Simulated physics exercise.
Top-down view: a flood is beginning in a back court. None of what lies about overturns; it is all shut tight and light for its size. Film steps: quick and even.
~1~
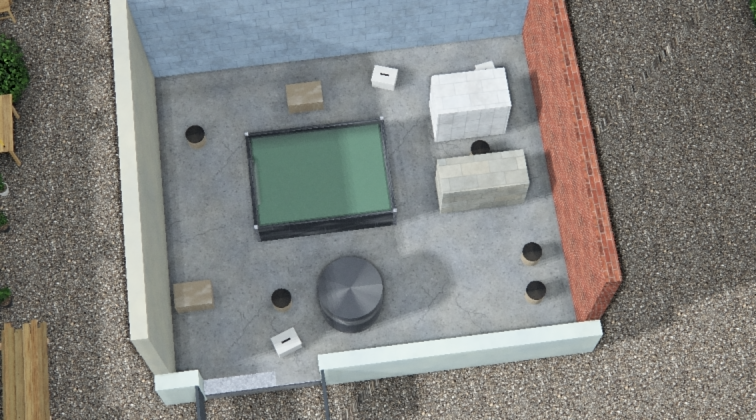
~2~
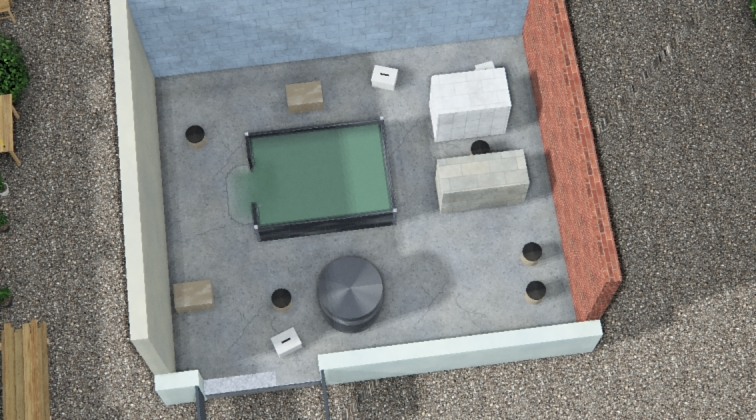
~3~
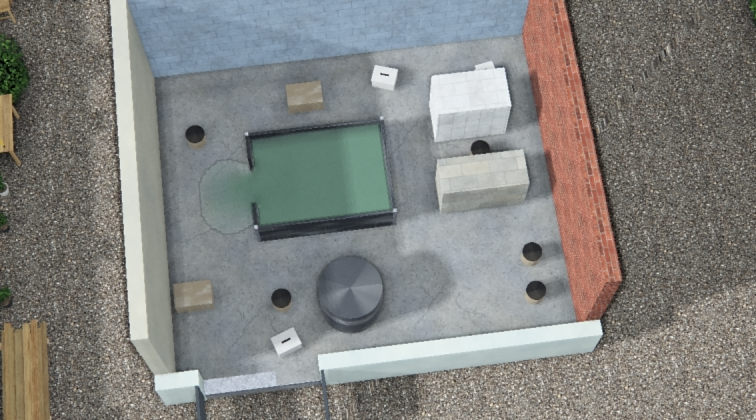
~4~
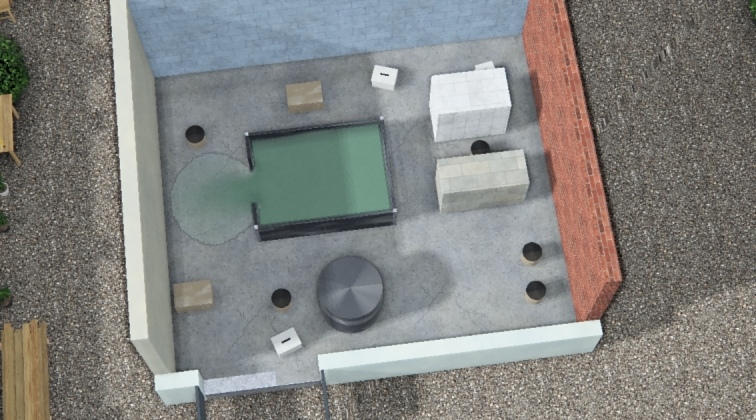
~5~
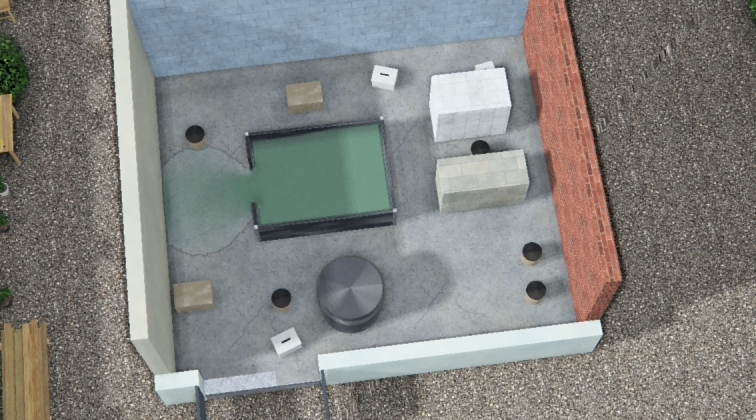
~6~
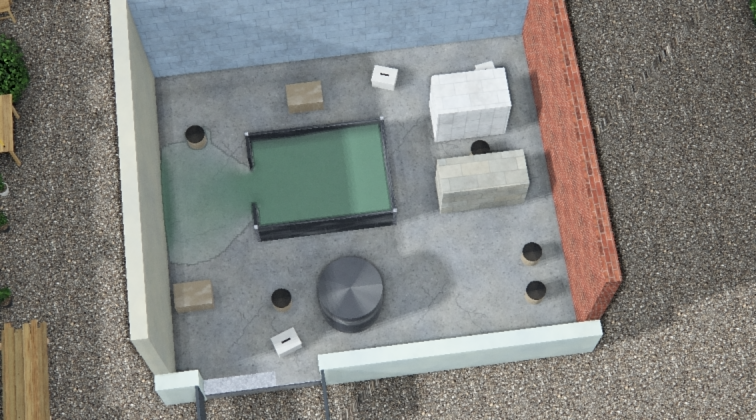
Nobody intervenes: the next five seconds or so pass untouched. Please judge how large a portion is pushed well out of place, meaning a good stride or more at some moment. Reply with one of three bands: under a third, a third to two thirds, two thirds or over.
Under a third.
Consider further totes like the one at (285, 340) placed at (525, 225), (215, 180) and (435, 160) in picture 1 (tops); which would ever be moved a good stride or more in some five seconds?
Twin one: Barely shifts; twin two: Slides well clear; twin three: Barely shifts.
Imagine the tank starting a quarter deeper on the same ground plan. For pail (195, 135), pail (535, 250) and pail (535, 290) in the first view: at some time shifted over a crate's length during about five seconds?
Taking them as listed - the full distance for the first, a shorter distance for the second, a shorter distance for the third.
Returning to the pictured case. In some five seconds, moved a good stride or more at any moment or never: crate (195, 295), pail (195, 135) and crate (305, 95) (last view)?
Item one gets that far, item two gets that far, item three never gets that far.
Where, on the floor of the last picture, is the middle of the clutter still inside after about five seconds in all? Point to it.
(405, 196).
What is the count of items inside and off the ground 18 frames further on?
2 of them.
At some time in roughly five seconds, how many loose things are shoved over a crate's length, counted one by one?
That works out to 3.
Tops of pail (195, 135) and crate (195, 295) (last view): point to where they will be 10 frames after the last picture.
Near (210, 69) and (217, 326).
A moment on, 0 of 10 are well off their spots; 0 afloat.
Next, 2 of 10 are well off their spots; 1 afloat.
Later, 2 of 10 are well off their spots; 2 afloat.
In the end, 3 of 10 are well off their spots, and 3 have been at some point; 2 afloat.
